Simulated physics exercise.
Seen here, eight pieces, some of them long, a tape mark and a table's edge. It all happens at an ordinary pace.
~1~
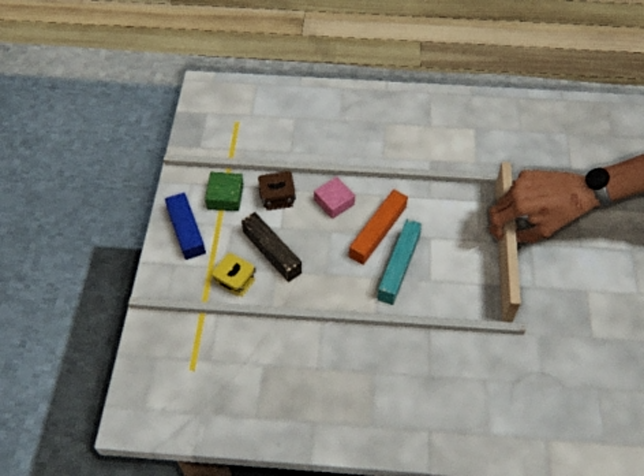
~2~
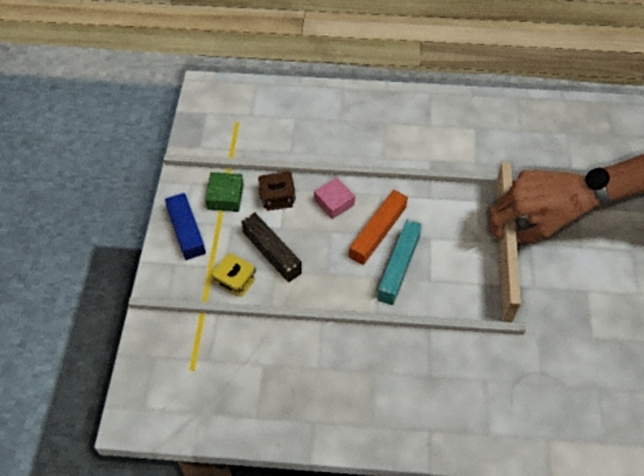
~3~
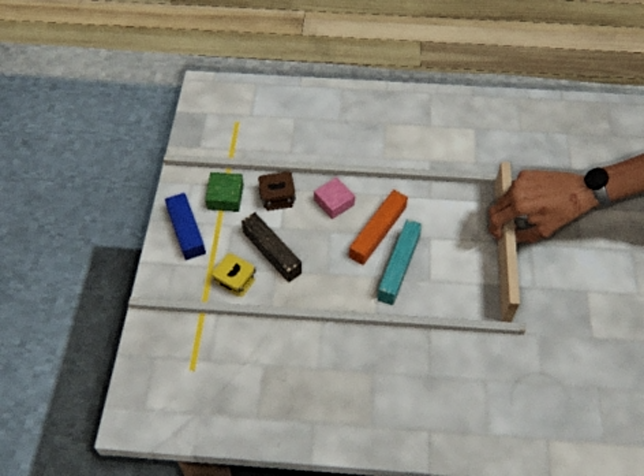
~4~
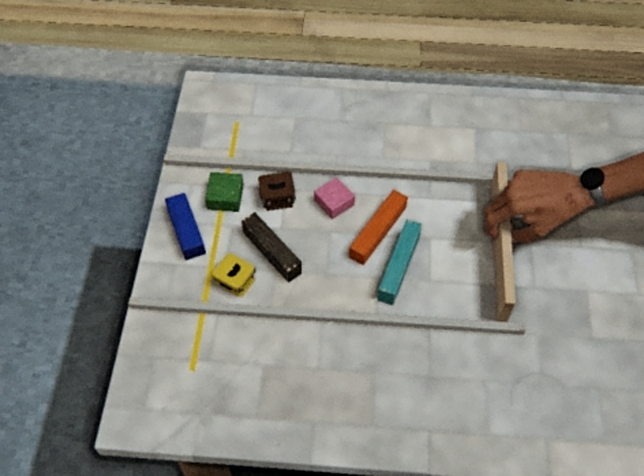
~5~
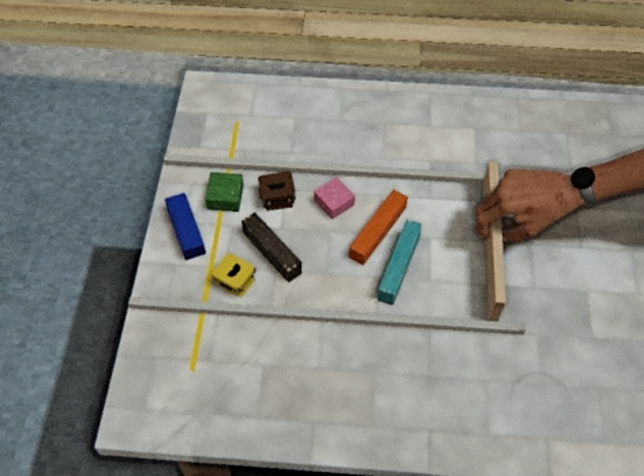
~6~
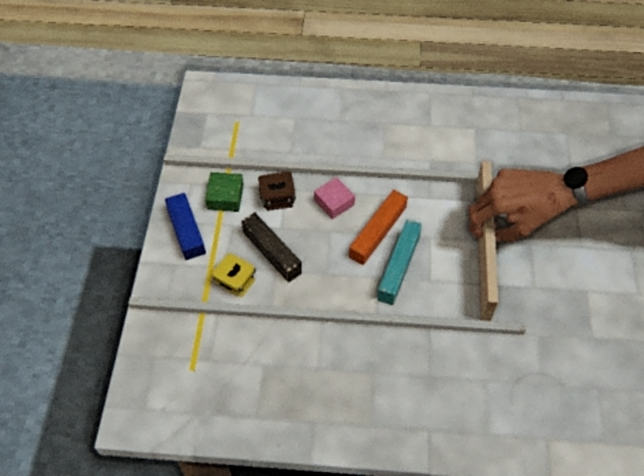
The clip opens on eight colored pieces, some long, lying between two rails near a yellow tape line, while a hand holds an upright wooden board at the right. The board stays still at first, then the hand slides it slightly left, and the pieces do not move.
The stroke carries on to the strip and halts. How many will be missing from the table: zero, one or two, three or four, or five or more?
As it turns out, the number that fall off is one or two.
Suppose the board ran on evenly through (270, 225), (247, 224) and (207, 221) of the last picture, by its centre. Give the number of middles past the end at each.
It would be 0, 1 and 3.
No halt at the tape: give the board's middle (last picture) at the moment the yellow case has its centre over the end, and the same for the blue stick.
At (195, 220) for the yellow case; at (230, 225) for the blue stick.
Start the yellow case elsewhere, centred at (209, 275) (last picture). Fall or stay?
Then it does not fall.
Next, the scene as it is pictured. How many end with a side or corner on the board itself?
2 of them.
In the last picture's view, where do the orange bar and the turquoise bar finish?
First (199, 206), then (204, 250).
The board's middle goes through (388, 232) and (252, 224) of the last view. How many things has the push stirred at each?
The counts are 2 and 8.
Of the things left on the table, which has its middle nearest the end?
Foremost is the brown case.
A little later, none off yet; blue stick at rest near (185, 226); green block at rest near (225, 192); yellow case at rest near (234, 276).
When it is over, the number that fall off is one or two; down, green block and blue stick.
